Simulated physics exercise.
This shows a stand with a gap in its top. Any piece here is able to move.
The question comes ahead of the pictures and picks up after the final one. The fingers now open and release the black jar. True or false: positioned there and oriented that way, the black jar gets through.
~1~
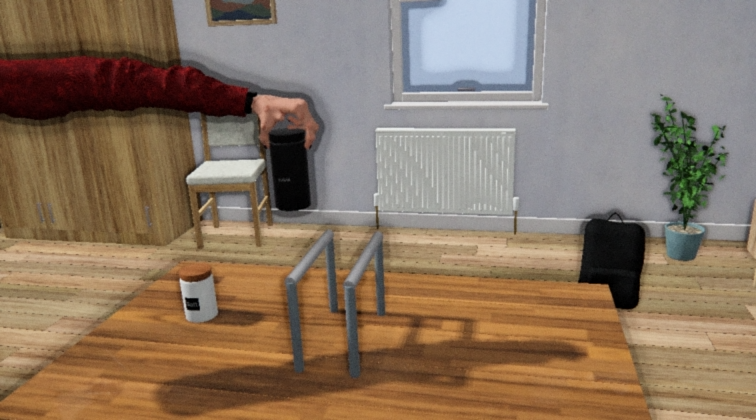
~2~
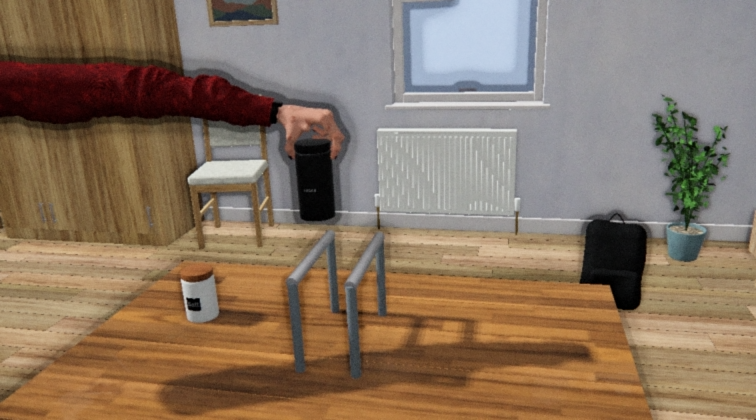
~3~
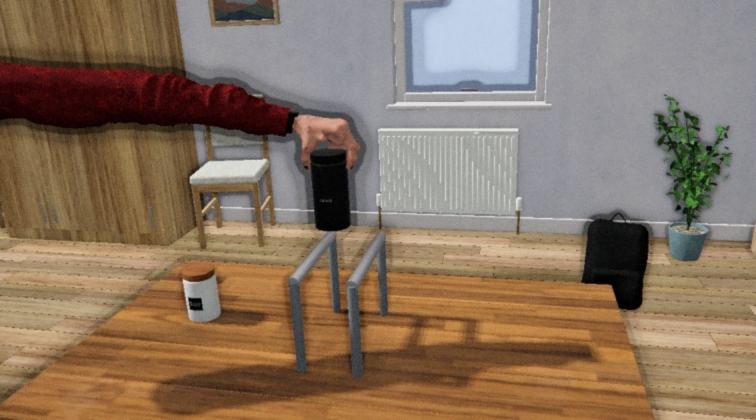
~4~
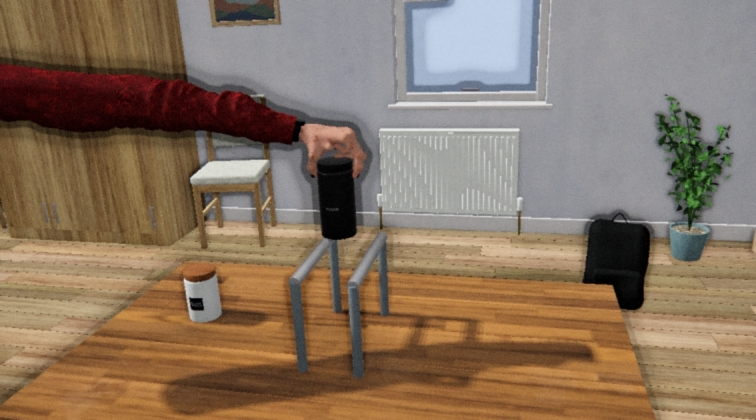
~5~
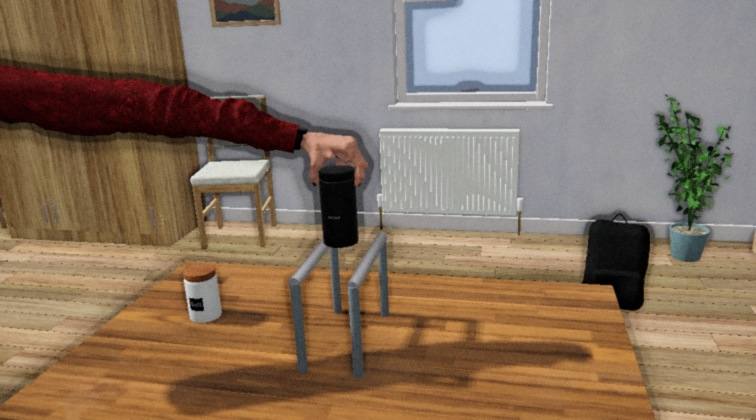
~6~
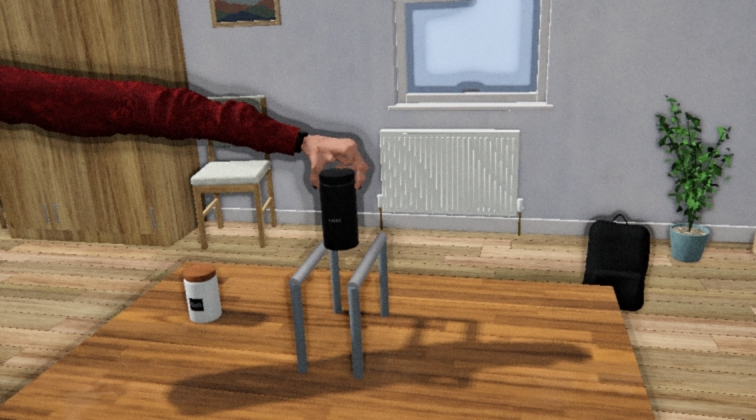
True.
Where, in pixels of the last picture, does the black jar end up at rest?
Around (346, 310).
Then, 0.20 s later than the last frame, black jar moved about its own width near (342, 253).
Then, 0.30 s later than the last frame, black jar moved well along near (345, 307).
Then, 0.40 s later than the last frame, as before.
When it is over, moved from the start, black jar; white jar as before. End places, in pixels of the last picture, black jar near (346, 310). The jar drops through.
